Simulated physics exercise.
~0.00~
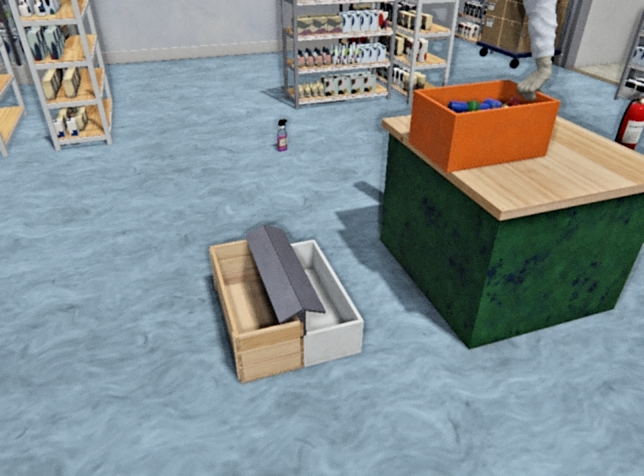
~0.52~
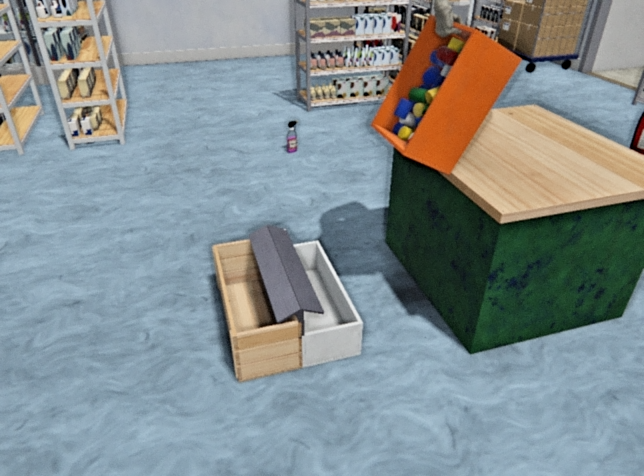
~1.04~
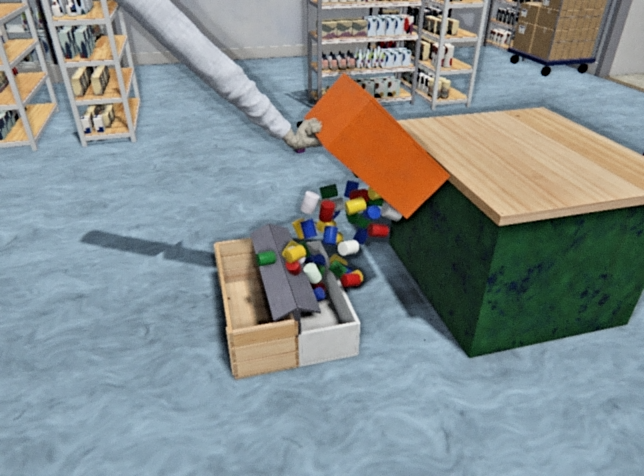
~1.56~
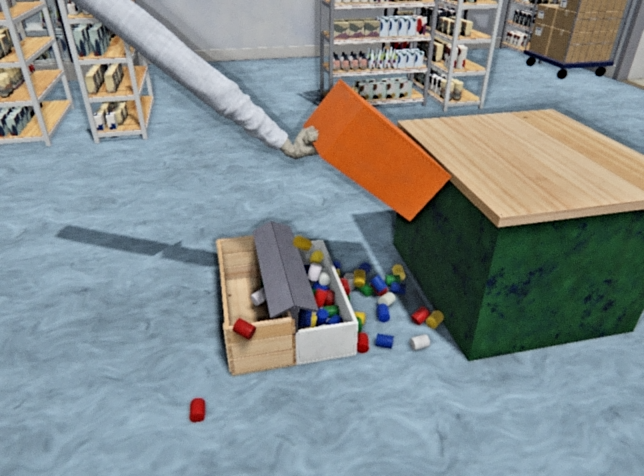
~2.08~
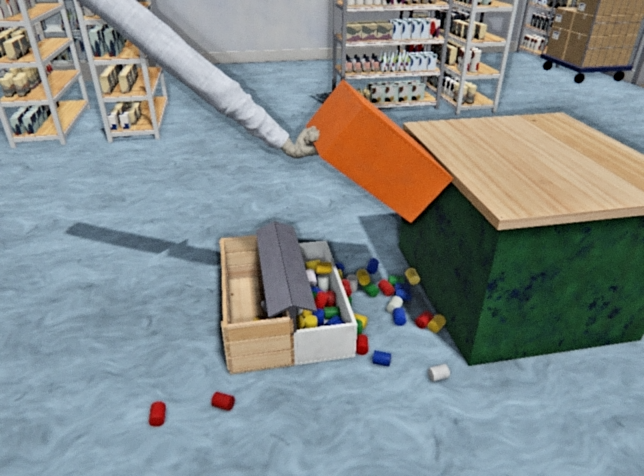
An orange crate tips off a bench, spilling colourful jars into a white tote and across the floor.
